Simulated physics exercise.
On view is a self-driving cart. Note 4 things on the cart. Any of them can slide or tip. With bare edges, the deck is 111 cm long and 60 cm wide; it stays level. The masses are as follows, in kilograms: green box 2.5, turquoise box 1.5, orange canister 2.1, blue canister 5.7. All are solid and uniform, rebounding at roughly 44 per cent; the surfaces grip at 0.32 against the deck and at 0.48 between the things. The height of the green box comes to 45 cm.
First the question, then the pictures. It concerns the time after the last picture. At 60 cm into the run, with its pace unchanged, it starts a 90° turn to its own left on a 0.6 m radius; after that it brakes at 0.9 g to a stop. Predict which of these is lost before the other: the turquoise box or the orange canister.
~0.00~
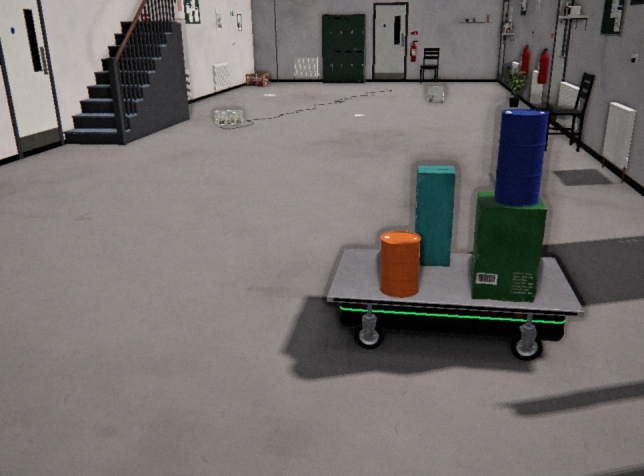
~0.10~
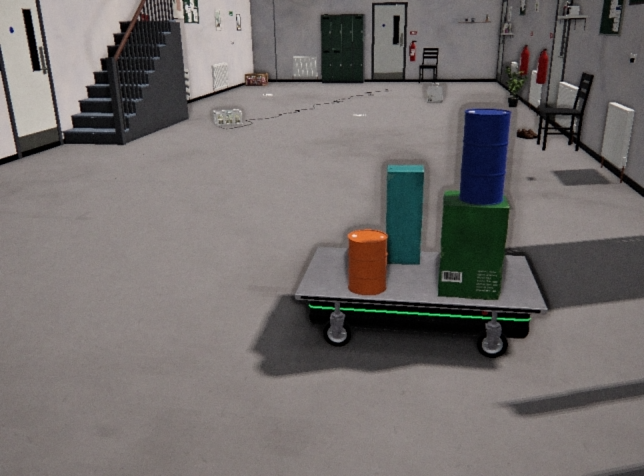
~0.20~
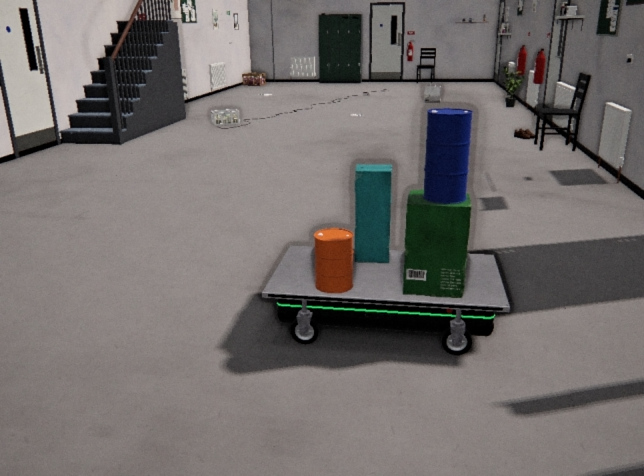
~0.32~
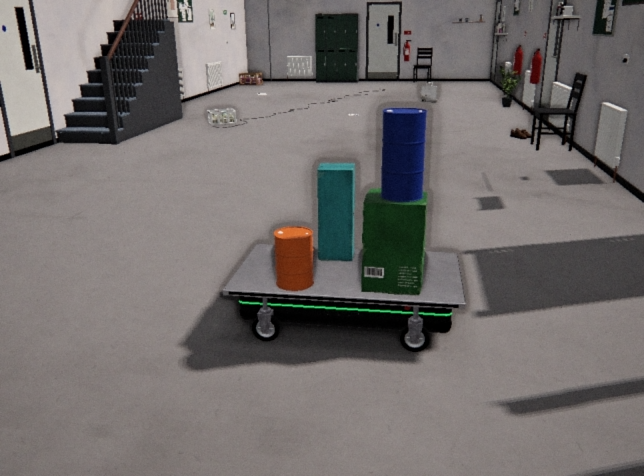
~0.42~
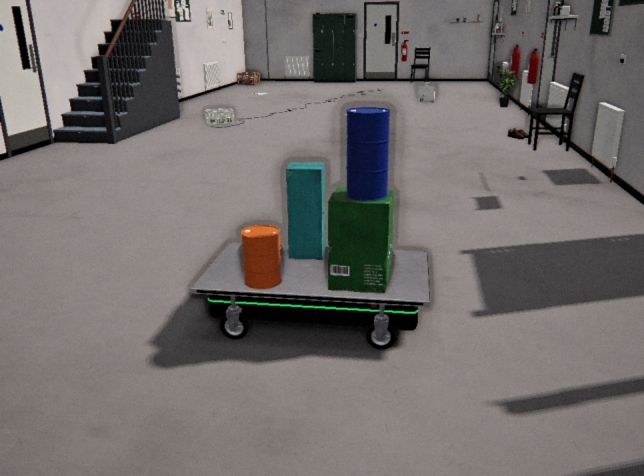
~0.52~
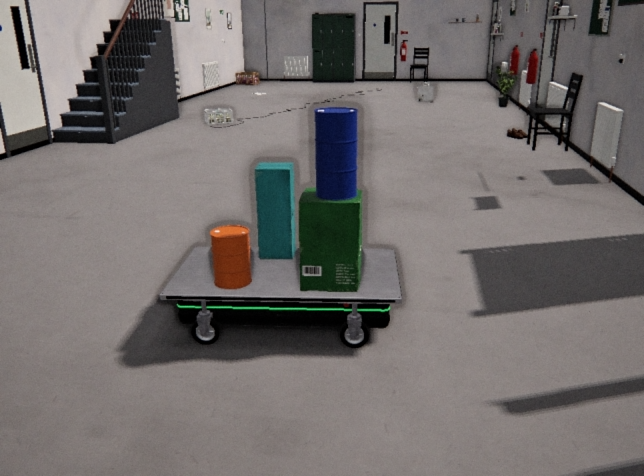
Before the other: The first one named.
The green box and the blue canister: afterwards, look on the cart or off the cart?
Once it settles, the green box keeps within bounds; as for the blue canister, it has gone out of bounds.
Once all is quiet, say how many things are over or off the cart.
Count: 4.
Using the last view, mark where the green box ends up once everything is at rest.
At about (60, 396).
After 0.92 s, 138 cm covered, turned 60°; turquoise box and orange canister now off the cart; blue canister leaning 8°; green box leaning 8°.
After 1.42 s, 197 cm covered, turned 90°, stopped; blue canister now off the cart; green box leaning 61°.
By the end (2.4 s), off the cart, turquoise box, orange canister and blue canister; tipped over on the cart, green box. Turquoise box went at 0.66 s; orange canister went at 0.90 s.
